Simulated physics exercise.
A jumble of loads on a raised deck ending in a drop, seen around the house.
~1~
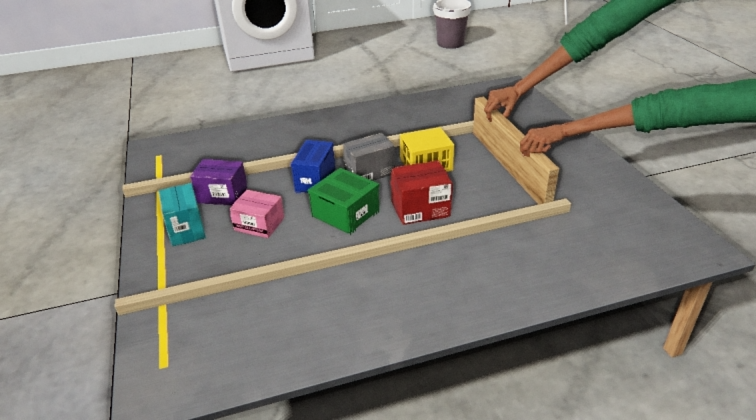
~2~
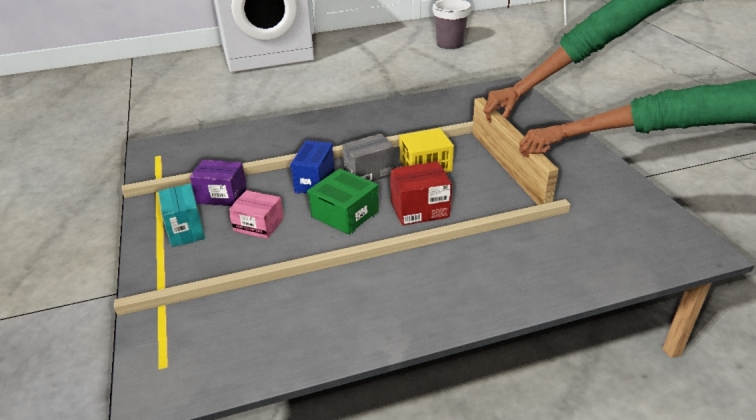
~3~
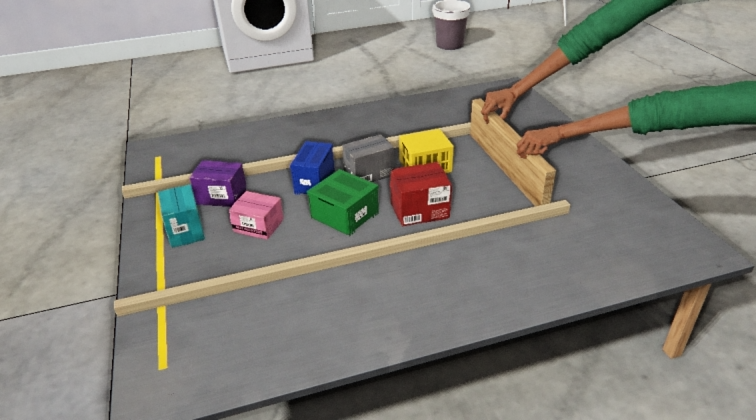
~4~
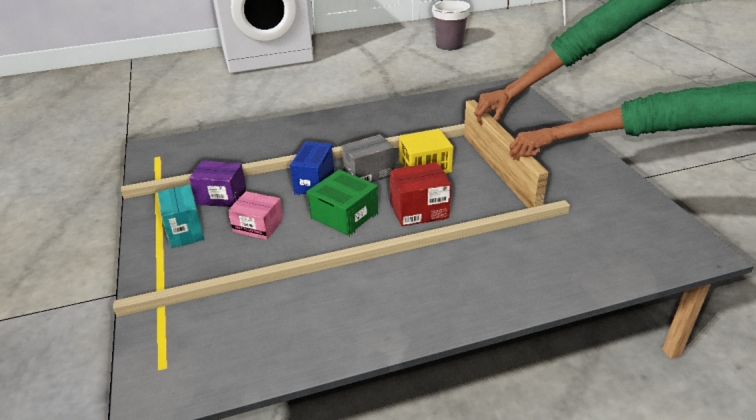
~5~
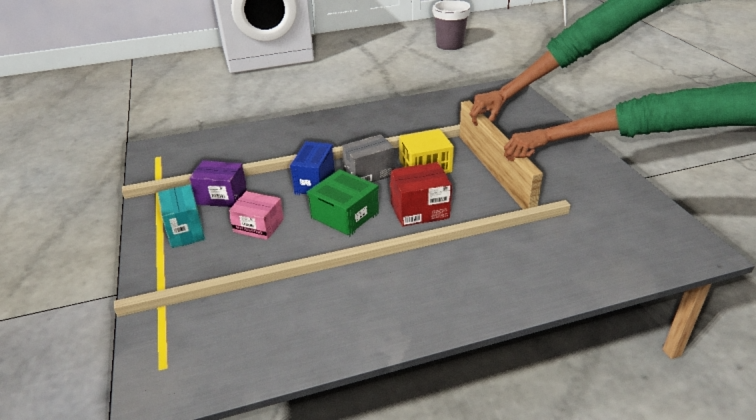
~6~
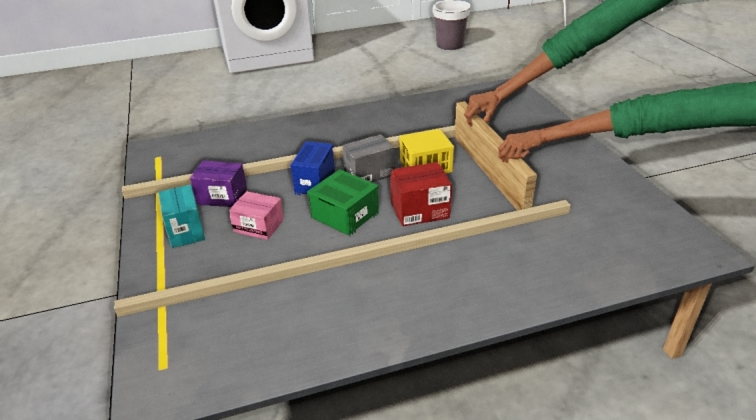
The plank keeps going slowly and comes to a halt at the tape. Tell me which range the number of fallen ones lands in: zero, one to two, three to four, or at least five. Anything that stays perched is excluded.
The range is at least five.
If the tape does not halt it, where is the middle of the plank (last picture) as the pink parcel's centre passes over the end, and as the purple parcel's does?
For the pink parcel at (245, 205), for the purple parcel at (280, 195).
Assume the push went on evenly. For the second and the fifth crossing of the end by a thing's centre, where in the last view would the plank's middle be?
Around (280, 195); afterwards around (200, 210).
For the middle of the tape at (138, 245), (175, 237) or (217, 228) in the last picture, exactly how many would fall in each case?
Tallies in the order asked: 8, 6, 4.
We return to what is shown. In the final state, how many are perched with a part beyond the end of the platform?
2 in all.
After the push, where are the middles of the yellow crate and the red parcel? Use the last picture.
In the last picture the yellow crate sits around (131, 211) and the red parcel around (126, 256).
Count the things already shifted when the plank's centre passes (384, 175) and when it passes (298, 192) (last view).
Tally: First 6; then 8.
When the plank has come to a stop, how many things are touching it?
2 in contact.
Soon after, none off yet; turquoise parcel at rest near (182, 216); purple parcel at rest near (219, 184); pink parcel at rest near (257, 215).
Then, none off yet; turquoise parcel moved about its own width near (119, 226); purple parcel moved well along near (124, 204); pink parcel moved well along near (159, 227).
At rest, the number that fall off is five or more; fallen, grey box, green tote, blue tote, pink parcel, purple parcel and turquoise parcel.
